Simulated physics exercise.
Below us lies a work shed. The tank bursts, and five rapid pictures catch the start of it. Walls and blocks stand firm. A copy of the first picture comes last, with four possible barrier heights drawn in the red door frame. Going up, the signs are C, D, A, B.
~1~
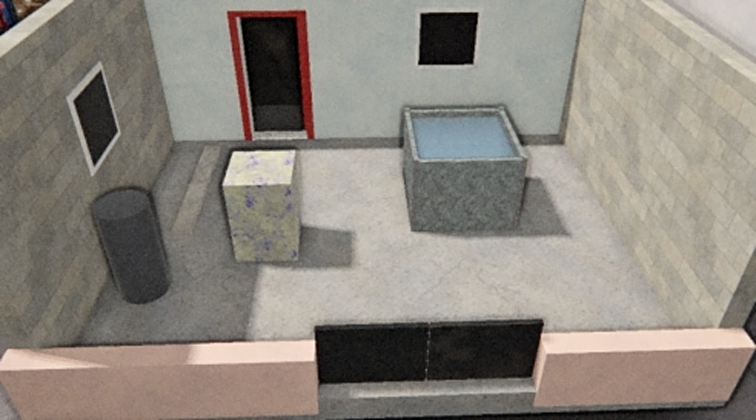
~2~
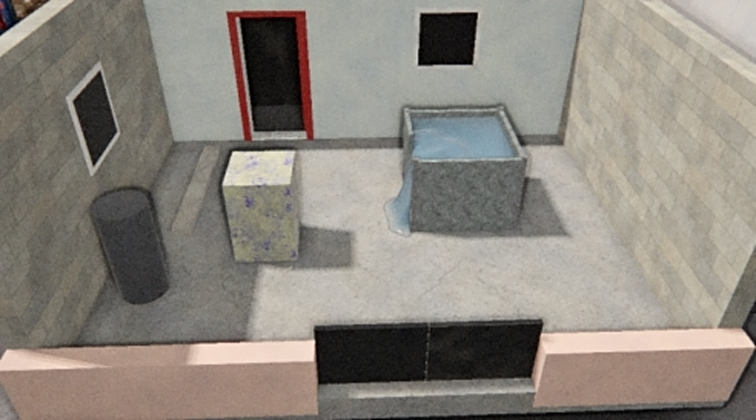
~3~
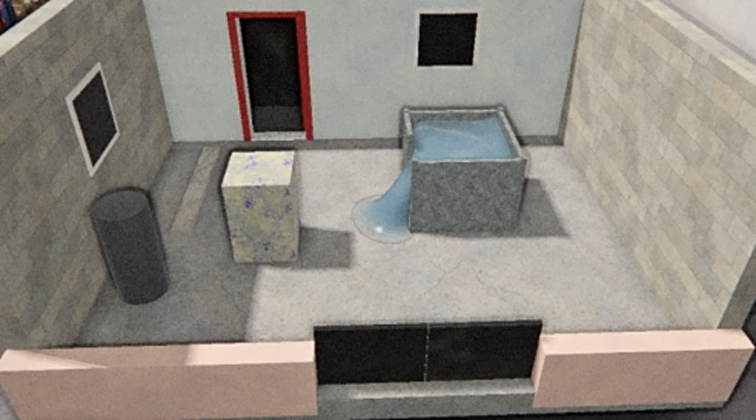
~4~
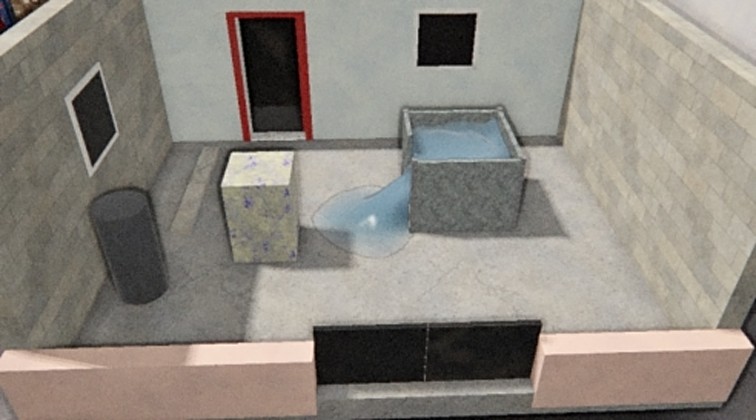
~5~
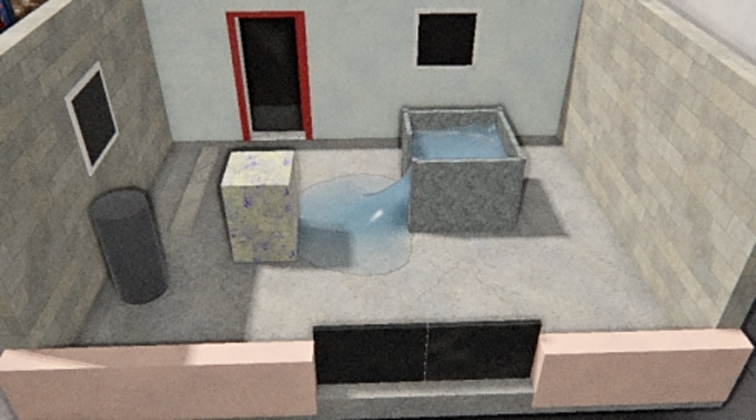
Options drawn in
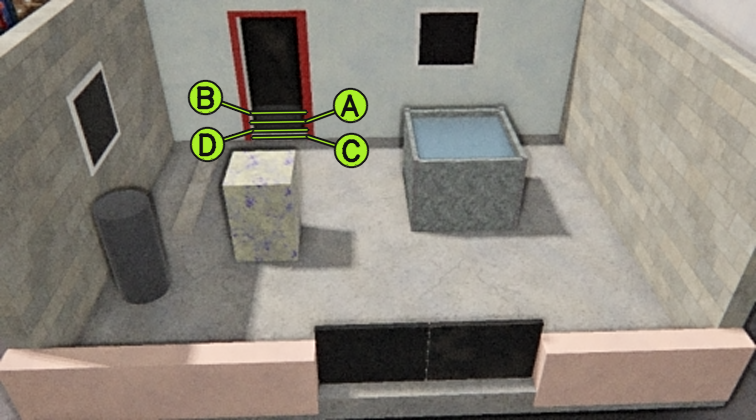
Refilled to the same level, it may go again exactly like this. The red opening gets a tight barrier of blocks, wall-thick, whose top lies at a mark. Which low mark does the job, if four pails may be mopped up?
Use height D.
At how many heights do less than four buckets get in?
Three of them.
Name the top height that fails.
It is C.
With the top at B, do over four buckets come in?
No, not at all.
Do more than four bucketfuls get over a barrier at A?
No, that is safe.
In lime, A at (278, 122); B at (277, 112); C at (280, 137); D at (279, 130); from the bottom up C, D, A, B.
Choosing A, nothing gets over.
Choosing B, nothing gets over.
Choosing C, about 8 bucketfuls get in.
Choosing D, nothing gets over.
